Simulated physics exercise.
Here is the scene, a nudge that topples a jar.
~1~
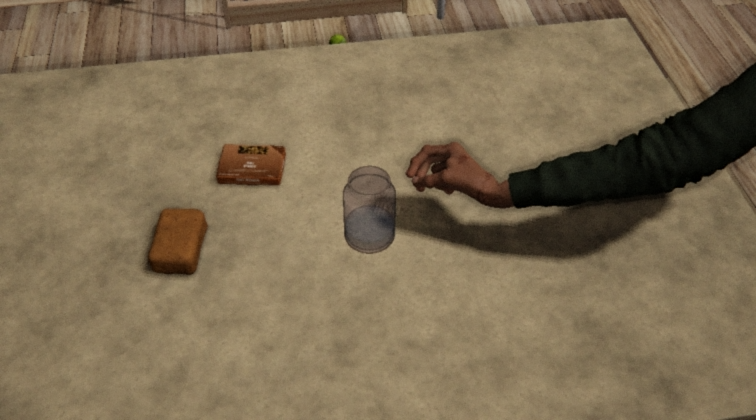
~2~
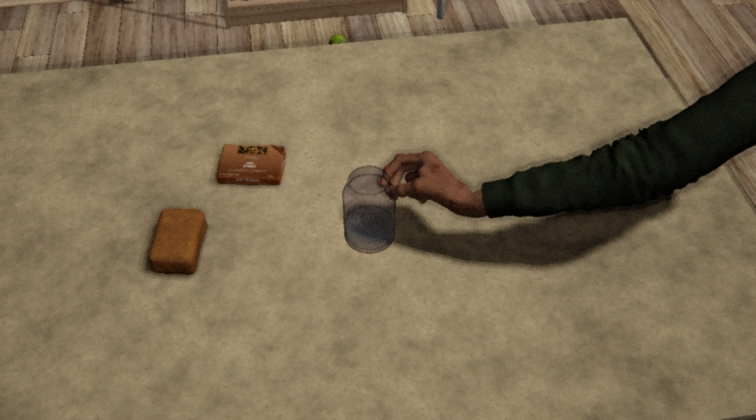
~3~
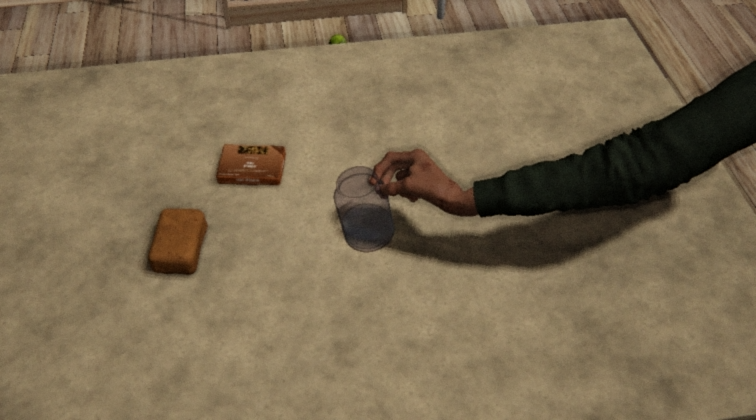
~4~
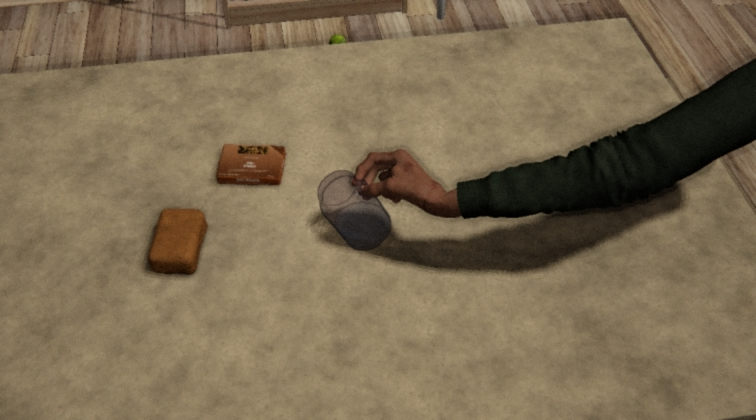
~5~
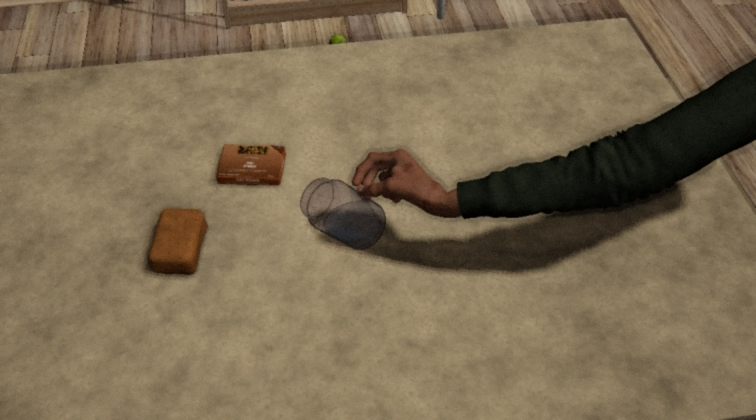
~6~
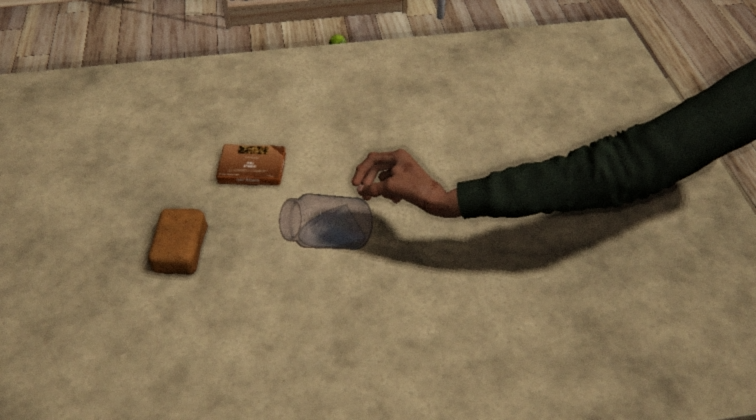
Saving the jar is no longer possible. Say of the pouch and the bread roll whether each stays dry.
My prediction: I expect the pouch will stay out of the spill, I expect the bread roll will be caught by the spill.
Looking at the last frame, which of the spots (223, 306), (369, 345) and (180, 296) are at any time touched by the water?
Point one is caught by it, point two is never touched, point three is caught by it.
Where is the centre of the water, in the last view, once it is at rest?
Near (156, 313).
Next, the puddle covers about as much as a saucer; the pouch is clear of it; the bread roll is in it.
After that, the puddle covers about as much as a plate; the pouch is clear of it; the bread roll is in it.
Finally, the puddle covers about as much as a plate; the pouch is clear of it; the bread roll is in it.
